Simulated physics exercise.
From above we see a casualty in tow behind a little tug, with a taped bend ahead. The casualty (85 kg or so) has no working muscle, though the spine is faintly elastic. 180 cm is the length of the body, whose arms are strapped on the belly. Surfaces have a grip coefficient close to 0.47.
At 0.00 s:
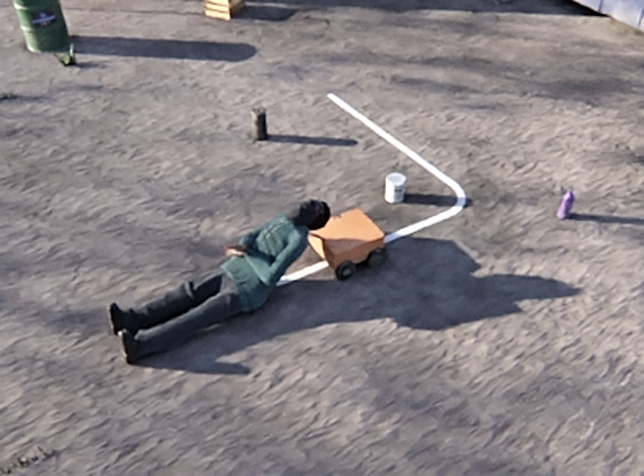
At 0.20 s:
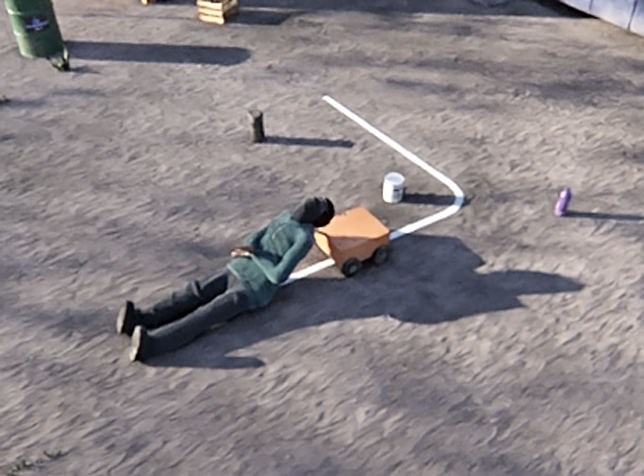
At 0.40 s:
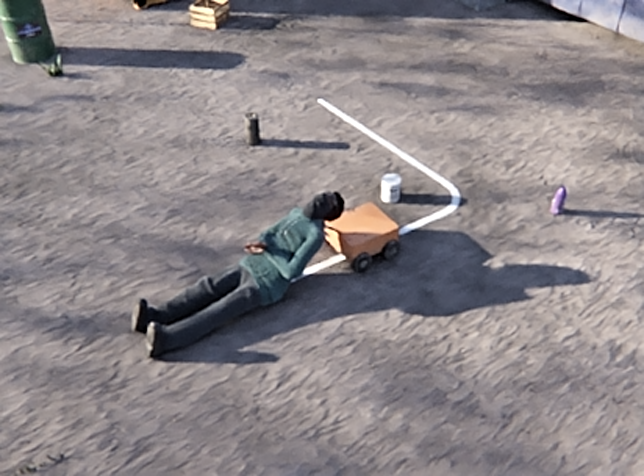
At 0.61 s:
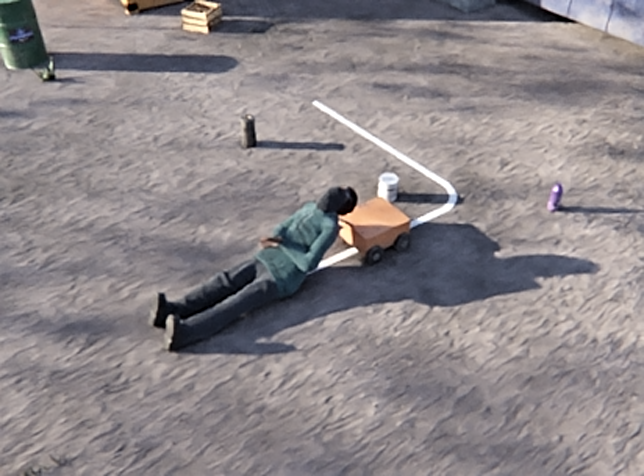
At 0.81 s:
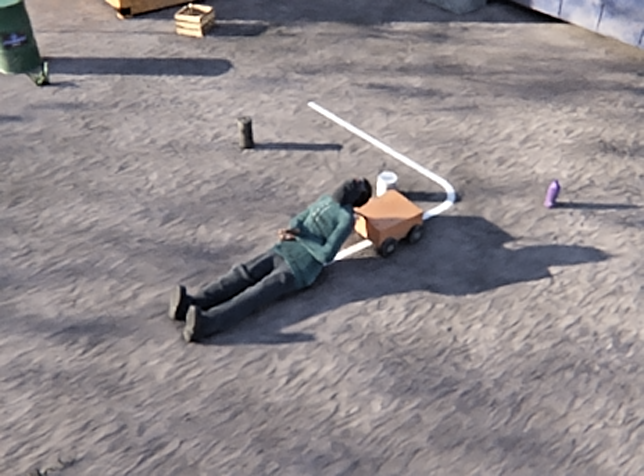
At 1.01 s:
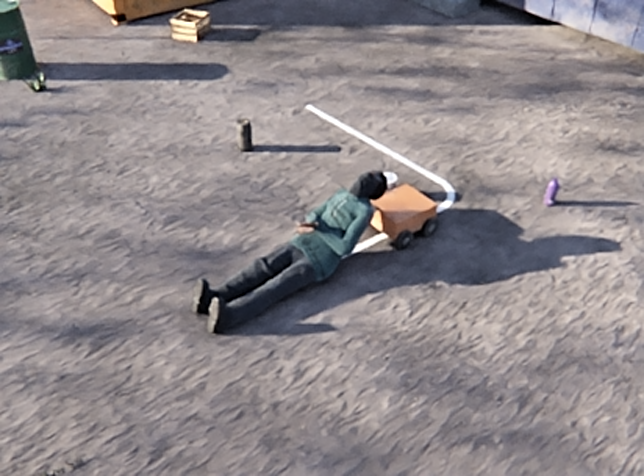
A small orange cart drags a limp person along a white line toward its bend.
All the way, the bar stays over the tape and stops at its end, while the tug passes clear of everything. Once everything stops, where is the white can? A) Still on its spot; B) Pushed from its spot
Pushed from its spot (B).
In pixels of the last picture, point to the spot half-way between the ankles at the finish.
Around (376, 153).
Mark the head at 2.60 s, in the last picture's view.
Roughly (471, 140) in the last view.
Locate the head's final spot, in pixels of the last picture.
I'd expect it close to pixel (297, 55).
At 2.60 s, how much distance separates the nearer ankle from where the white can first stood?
The gap is about 90 cm.
After 2.60 s the white can is where it stood, near (387, 187) in the last picture's view; the purple bottle where it stood; the nearer ankle is 93 cm from that spot.
After 3.40 s the white can is where it stood, near (387, 187) in the last picture's view; the purple bottle where it stood; the nearer ankle is 65 cm from that spot.
After 4.30 s the white can is 17 cm from where it stood, near (374, 179) in the last picture's view; the nearer ankle is 34 cm from that spot.
After 5.10 s the white can is 26 cm from where it stood, near (367, 175) in the last picture's view; the nearer ankle is 12 cm from that spot.
By 6.1 s, white can gets knocked; purple bottle stays put; black post stays put.
